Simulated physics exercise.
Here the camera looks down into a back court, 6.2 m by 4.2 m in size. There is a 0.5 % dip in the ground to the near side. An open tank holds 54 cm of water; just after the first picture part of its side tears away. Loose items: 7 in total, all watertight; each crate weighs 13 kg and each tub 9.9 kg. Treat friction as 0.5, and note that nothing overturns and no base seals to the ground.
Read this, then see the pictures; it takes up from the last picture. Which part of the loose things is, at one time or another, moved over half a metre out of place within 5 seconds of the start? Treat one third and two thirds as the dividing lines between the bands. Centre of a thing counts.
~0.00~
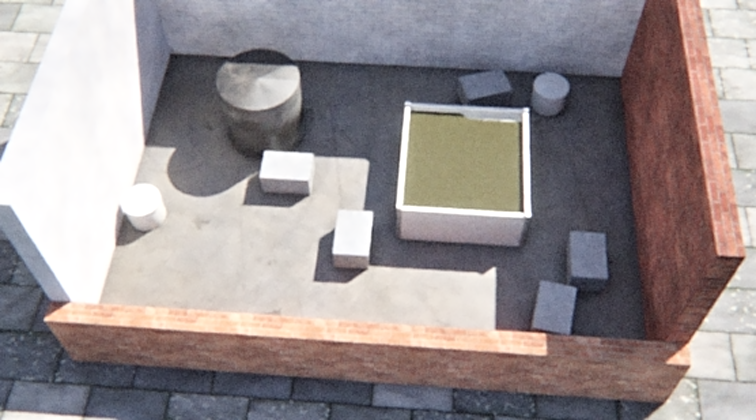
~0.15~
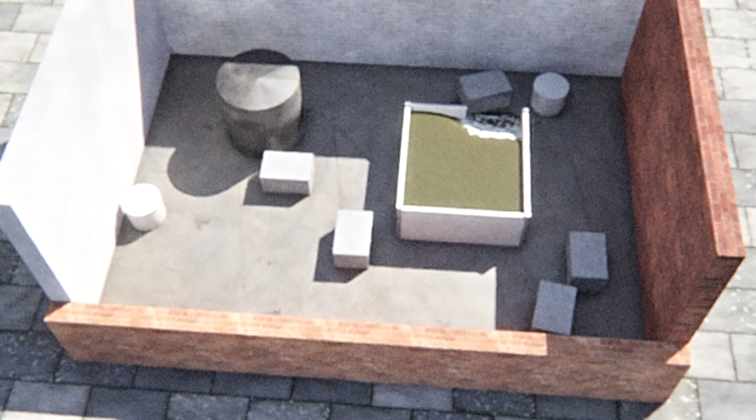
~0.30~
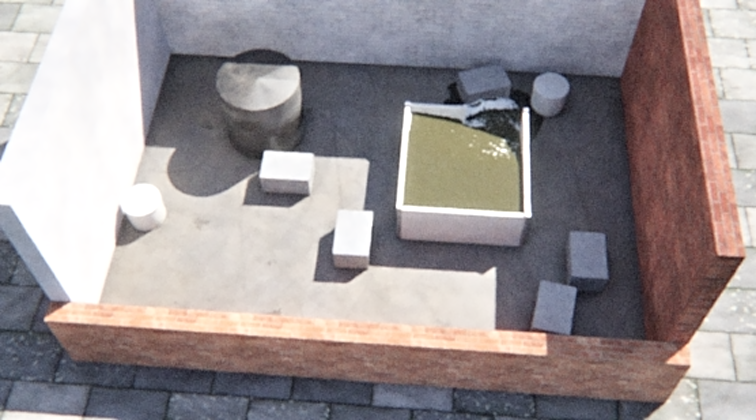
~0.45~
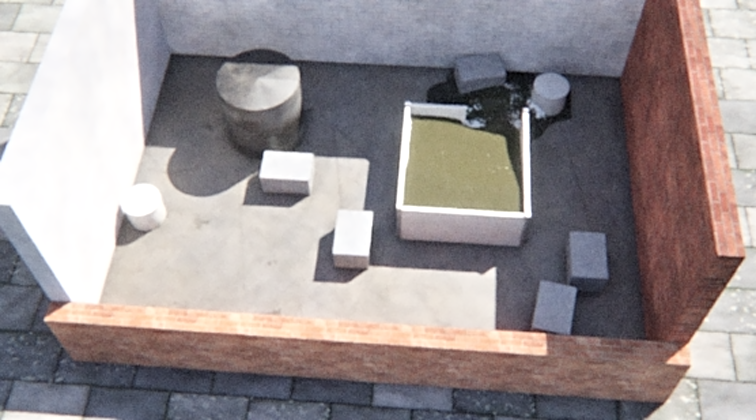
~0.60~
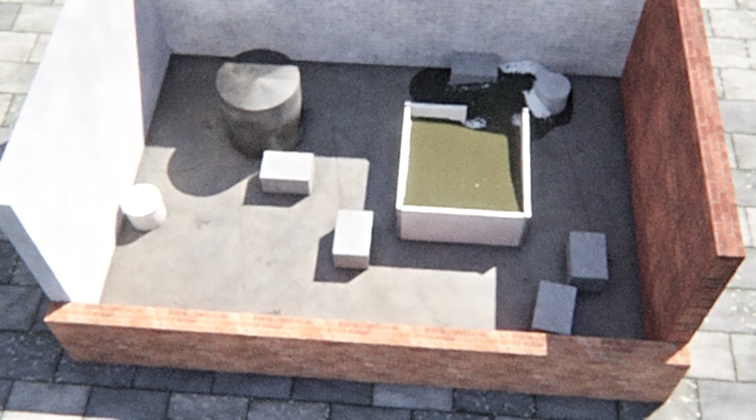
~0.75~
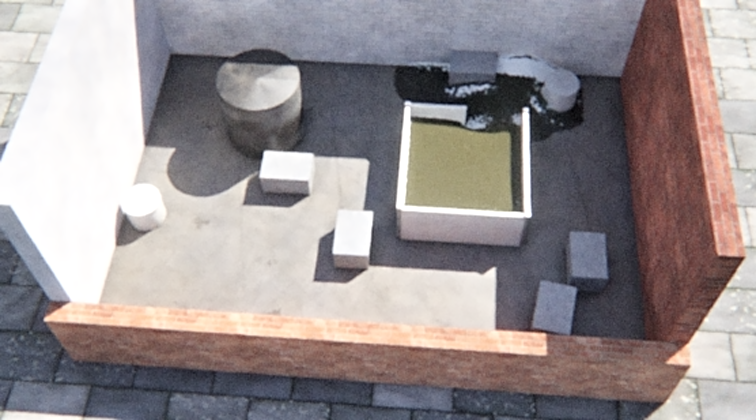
It is a medium share, a third or more but below two thirds.
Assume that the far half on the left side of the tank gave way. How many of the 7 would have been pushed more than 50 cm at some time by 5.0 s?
In that case 2 of them.
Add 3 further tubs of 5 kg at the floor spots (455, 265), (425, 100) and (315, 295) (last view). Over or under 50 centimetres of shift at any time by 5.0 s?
Check, in order - not exceeded, exceeded, not exceeded.
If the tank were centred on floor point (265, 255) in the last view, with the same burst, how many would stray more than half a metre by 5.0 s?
Count: 3.
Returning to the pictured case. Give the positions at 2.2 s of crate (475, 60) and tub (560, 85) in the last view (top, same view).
First one near (340, 92), second near (576, 141).
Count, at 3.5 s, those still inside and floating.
At that time the total is 0.
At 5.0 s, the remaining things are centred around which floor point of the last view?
Mean floor pixel: About (386, 247).
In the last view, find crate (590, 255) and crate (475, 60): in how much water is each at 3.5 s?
I'd estimate 4 cm for the first and 5 cm for the second.
After 1.1 s 1 of 7 are over 50 cm from their spots; 0 afloat.
After 2.2 s 2 of 7 are over 50 cm from their spots; 0 afloat.
After 3.5 s 2 of 7 are over 50 cm from their spots; 0 afloat.
After 5.0 s 4 of 7 are over 50 cm from their spots, and 4 have been at some point; 4 afloat.
